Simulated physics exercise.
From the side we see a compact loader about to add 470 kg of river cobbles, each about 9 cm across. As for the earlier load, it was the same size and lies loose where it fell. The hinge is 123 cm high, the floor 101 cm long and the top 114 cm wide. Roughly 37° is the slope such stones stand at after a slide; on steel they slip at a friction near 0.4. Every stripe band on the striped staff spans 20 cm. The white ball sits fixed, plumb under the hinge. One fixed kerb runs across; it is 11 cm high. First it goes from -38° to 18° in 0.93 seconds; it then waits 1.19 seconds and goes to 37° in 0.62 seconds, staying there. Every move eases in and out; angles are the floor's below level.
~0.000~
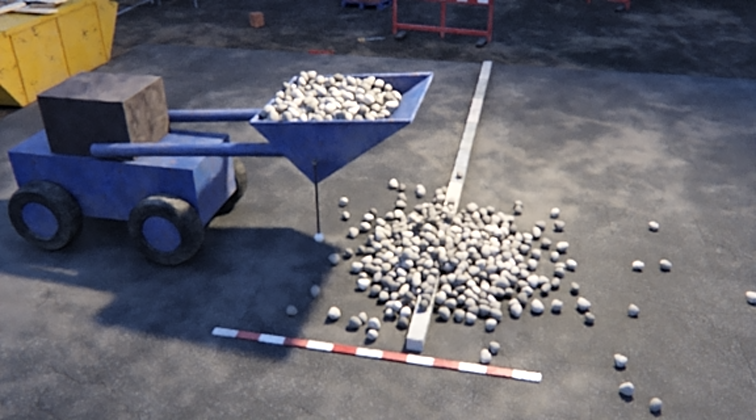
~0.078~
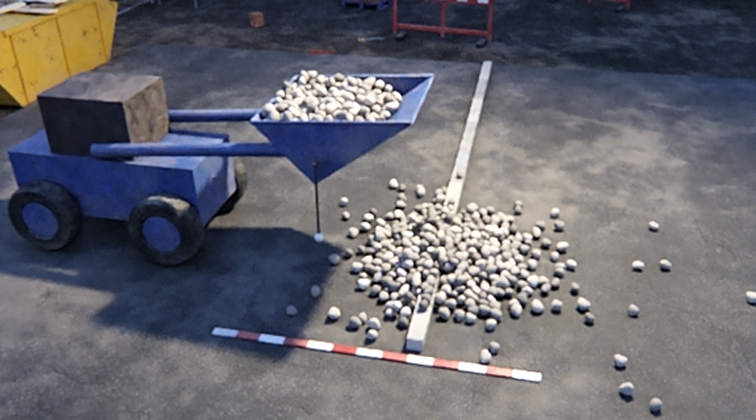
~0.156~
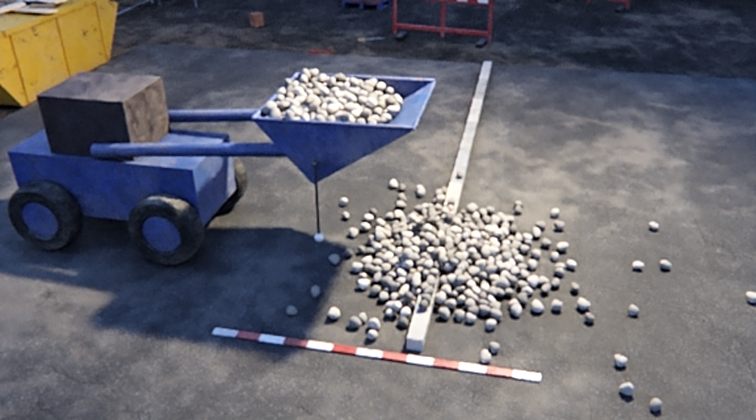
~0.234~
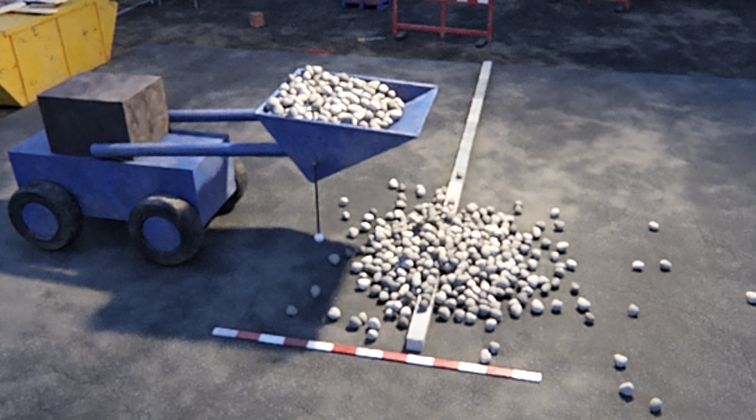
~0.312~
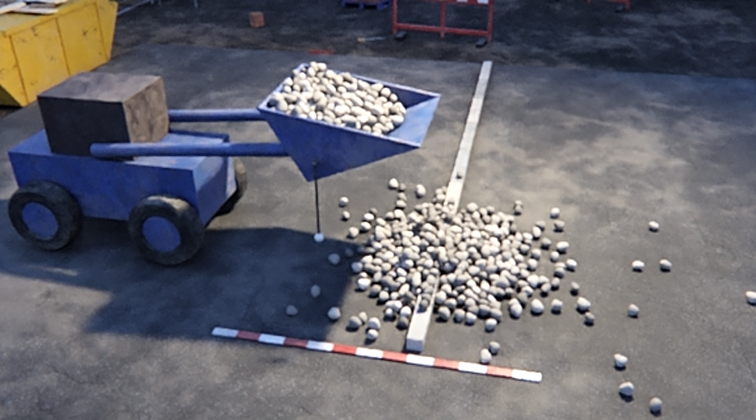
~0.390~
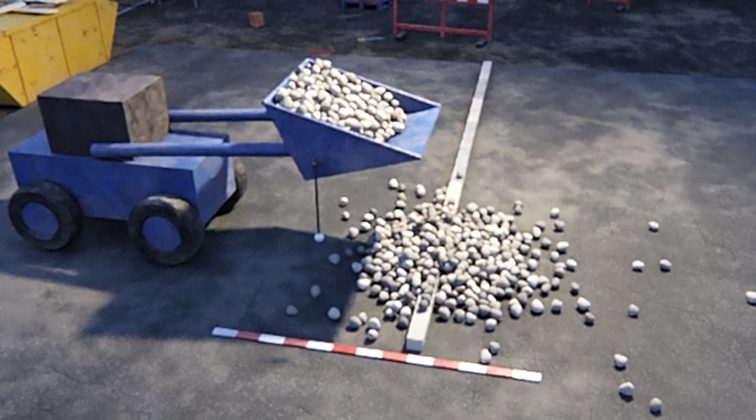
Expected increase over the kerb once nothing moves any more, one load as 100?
About 65 in every hundred.
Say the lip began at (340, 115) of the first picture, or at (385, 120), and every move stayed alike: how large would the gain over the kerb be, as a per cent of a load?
First place: Roughly 5 %; second place: Roughly 35 %.
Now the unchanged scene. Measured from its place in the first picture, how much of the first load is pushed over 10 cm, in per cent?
10 %.
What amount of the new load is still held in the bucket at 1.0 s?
About 100 per cent is held.
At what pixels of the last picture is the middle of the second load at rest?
The middle ends up near (458, 246).
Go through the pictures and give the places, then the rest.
The bucket is at -38°, its lip at (411, 121); the top of the load is at (335, 84). The earlier load is highest near (426, 237), 26 cm above ground level, 53 % on this side of the kerb, 47 % over the kerb, in the first picture.
Lip at (411, 123), floor tilted -37°, highest stones at (335, 84); the stones move at 0.1 m/s on average, in the second picture.
The bucket is at -34°, its lip at (414, 129); the top of the load is at (324, 81); the stones move at 0.2 m/s on average, in the third picture.
The bucket is at -29°, its lip at (417, 137); the top of the load is at (314, 79); the stones move at 0.3 m/s on average, in the fourth picture.
The bucket is at -23°, its lip at (419, 147); the top of the load is at (305, 76); the stones move at 0.4 m/s on average, in the fifth picture.
The bucket is at -17°, its lip at (421, 158); the top of the load is at (309, 72); the stones move at 0.4 m/s on average, in the sixth picture.
After 0.7 s the floor is at 9°; in per cent of one load, 100 in the bucket, 53 on this side of the kerb, 47 over the kerb; the foremost stones are at (657, 308).
After 1.0 s the floor is at 18°; in per cent of one load, 99 in the bucket, 54 on this side of the kerb, 47 over the kerb; the foremost stones are at (657, 308).
After 3.2 s the floor is at 37°; in per cent of one load, 0 in the bucket, 90 on this side of the kerb, 110 over the kerb; the foremost stones are at (657, 308).
After 5.9 s the floor is at 37°; in per cent of one load, 0 in the bucket, 88 on this side of the kerb, 112 over the kerb; the foremost stones are at (657, 308). Net gain over the kerb, 65.
